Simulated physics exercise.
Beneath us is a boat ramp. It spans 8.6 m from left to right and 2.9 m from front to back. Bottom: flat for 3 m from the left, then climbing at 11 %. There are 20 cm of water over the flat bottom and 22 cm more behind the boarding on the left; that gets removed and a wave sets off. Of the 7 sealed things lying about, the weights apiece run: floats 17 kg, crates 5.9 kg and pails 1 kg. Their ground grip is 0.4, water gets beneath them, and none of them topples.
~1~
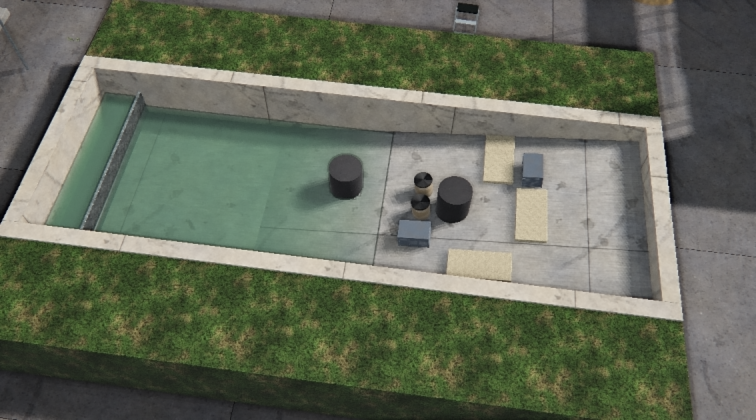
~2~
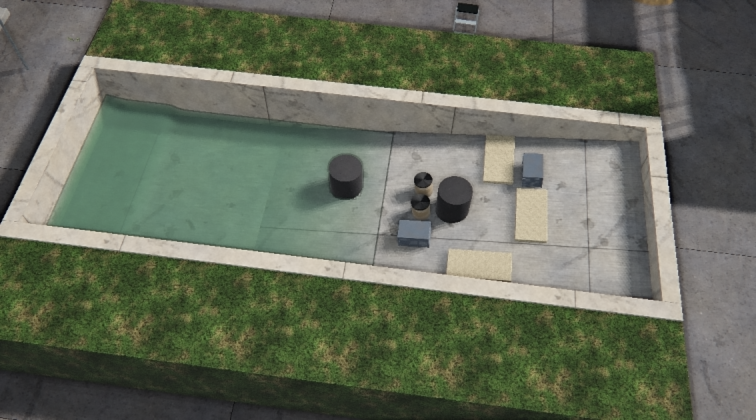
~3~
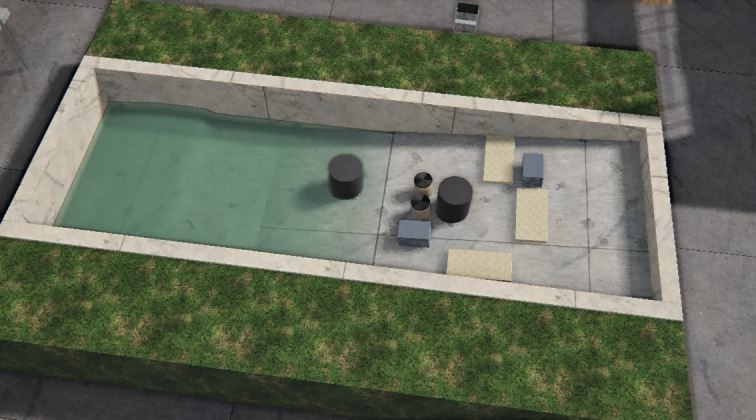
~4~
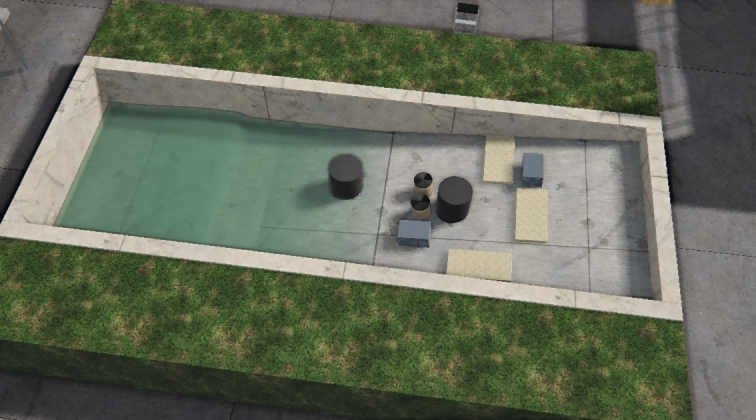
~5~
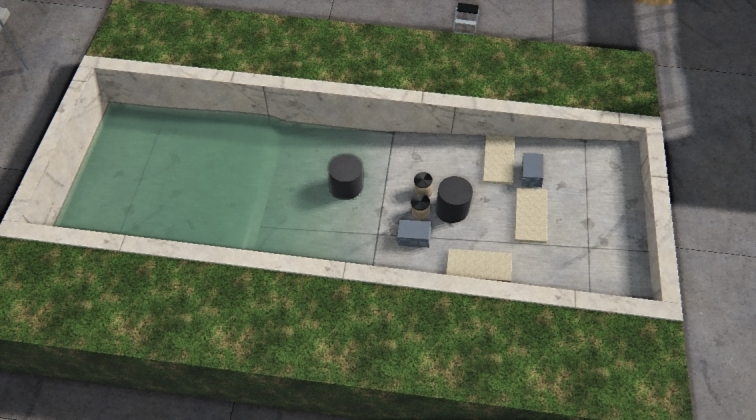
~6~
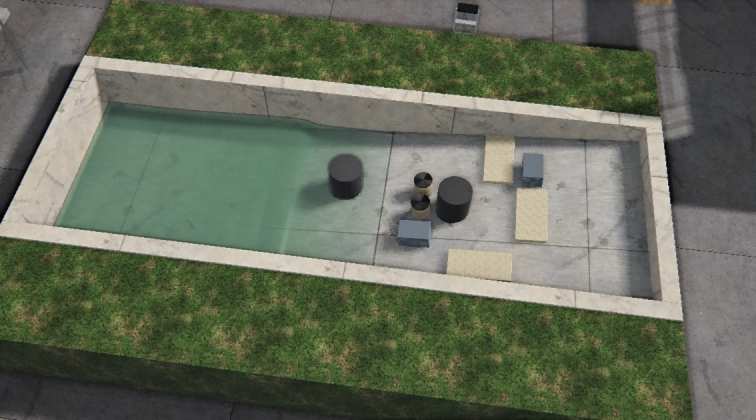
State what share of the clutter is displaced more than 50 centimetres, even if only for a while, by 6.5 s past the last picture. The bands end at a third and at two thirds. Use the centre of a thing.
It will come out lower than a third.
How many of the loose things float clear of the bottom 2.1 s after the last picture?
Just then, the number is 2.
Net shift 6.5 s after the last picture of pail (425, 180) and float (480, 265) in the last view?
They sit 20 cm and 0 cm away, in the order given.
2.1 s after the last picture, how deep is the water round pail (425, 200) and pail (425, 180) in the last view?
5 and 4 cm.
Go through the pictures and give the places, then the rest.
In the first picture, a float at (480, 265) rests on the ground; a float at (500, 158), on the bottom; 13.4 m2 under water; 0 of 7 have shifted.
In the second picture, a float at (480, 265), on the bottom; a float at (500, 158) rests on the ground; 13.4 m2 under water; 0 of 7 have shifted.
In the third picture, a float at (480, 265), on the bottom; a float at (500, 158) rests on the ground; 13.4 m2 under water; 0 of 7 have shifted.
In the fourth picture, a float at (480, 265), on the bottom; a float at (500, 158), on the bottom; 13.4 m2 under water; 0 of 7 have shifted.
In the fifth picture, a float at (480, 265), on the bottom; a float at (500, 158) rests on the ground; water covers 13.4 m2; 0 of 7 have shifted.
In the sixth picture, a float at (480, 265), on the bottom; a float at (500, 158), on the bottom; 13.4 m2 under water; 0 of 7 have shifted.
Then, 0.6 s after the last picture 0 of 7 are over 50 cm from their spots; 0 afloat.
Then, 2.1 s after the last picture 1 of 7 are over 50 cm from their spots; 2 afloat.
Then, 4.1 s after the last picture 1 of 7 are over 50 cm from their spots; 1 afloat.
Then, 6.5 s after the last picture 1 of 7 are over 50 cm from their spots, and 2 have been at some point; 1 afloat.
